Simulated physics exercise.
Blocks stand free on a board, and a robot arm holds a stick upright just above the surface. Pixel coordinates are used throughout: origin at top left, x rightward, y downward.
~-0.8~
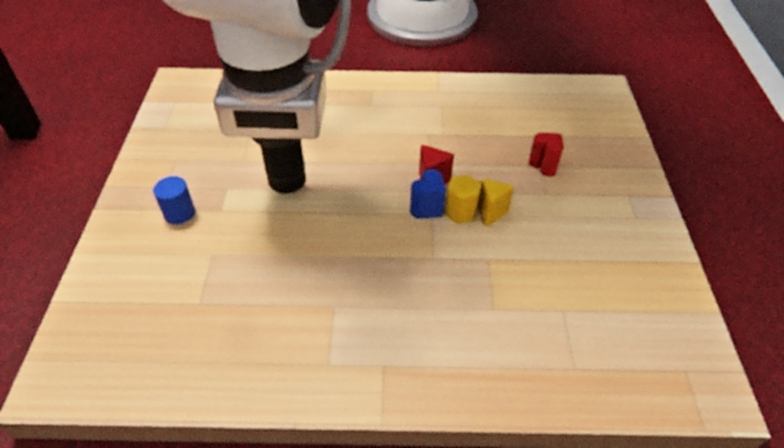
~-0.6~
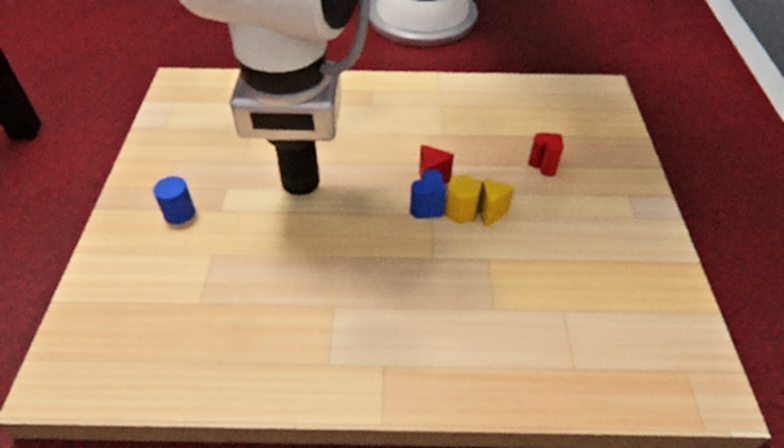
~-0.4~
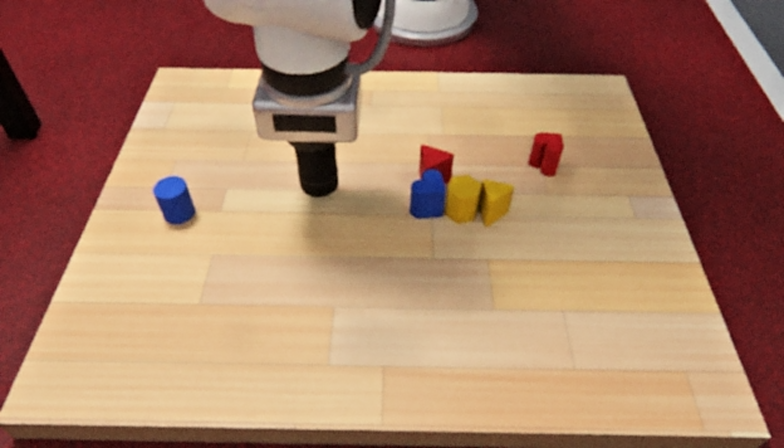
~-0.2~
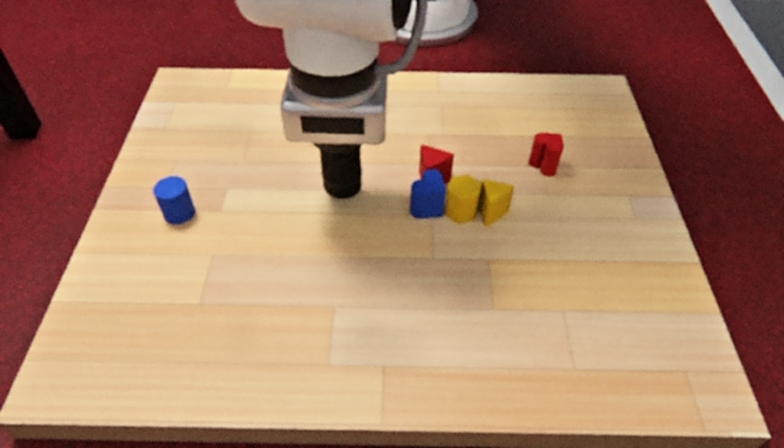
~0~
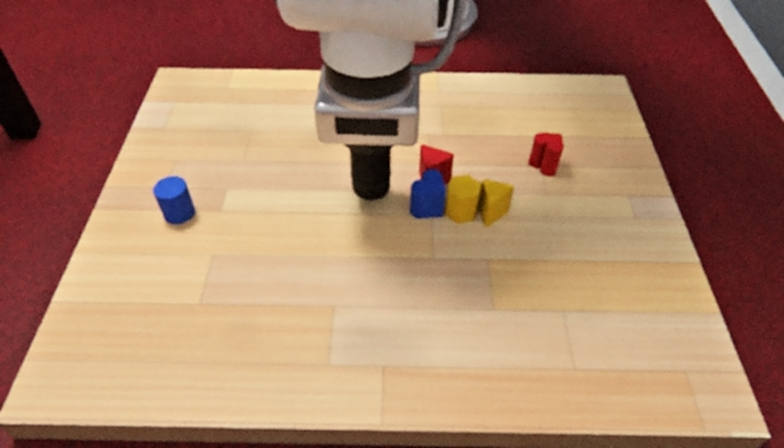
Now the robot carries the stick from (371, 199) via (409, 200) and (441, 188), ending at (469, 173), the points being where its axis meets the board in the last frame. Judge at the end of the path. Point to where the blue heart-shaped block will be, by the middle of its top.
Pixel (451, 187).
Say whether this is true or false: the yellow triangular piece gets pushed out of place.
That claim is true.
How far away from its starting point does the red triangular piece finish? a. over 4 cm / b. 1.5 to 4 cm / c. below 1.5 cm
I choose a.
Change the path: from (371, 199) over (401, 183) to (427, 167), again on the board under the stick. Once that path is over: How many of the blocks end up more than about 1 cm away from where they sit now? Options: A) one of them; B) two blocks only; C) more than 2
Correct choice: A.
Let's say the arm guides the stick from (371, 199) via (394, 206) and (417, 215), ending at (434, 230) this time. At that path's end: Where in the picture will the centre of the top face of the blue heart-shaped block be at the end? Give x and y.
It should be at about (473, 201).
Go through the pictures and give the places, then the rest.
In the first frame, tip of the stick (287, 181), middles of tops, blue heart-shaped block (430, 182), red triangular piece (434, 155), yellow hexagonal block (465, 186), yellow triangular piece (496, 188).
In the second frame, stick (301, 183), nothing pushed.
In the third frame, stick (320, 185), nothing pushed.
In the fourth frame, stick (343, 186), nothing pushed.
In the fifth frame, stick (371, 188), blue heart-shaped block (430, 182), red triangular piece (434, 155), yellow hexagonal block (465, 186), yellow triangular piece (496, 188).
The first path, step by step. One third of the way, stick (410, 189); blue heart-shaped block (443, 186); yellow hexagonal block (472, 187), turned 20° anticlockwise.
Two thirds of the way, stick (442, 177); blue heart-shaped block (451, 187), turned 25° clockwise; red triangular piece (448, 142), turned 75° anticlockwise; yellow hexagonal block (484, 190), turned 25° anticlockwise; yellow triangular piece (510, 189).
At the end, stick (471, 162); blue heart-shaped block (451, 187), turned 25° clockwise; red triangular piece (457, 130), turned 110° anticlockwise; yellow hexagonal block (484, 190), turned 25° anticlockwise; yellow triangular piece (510, 189).
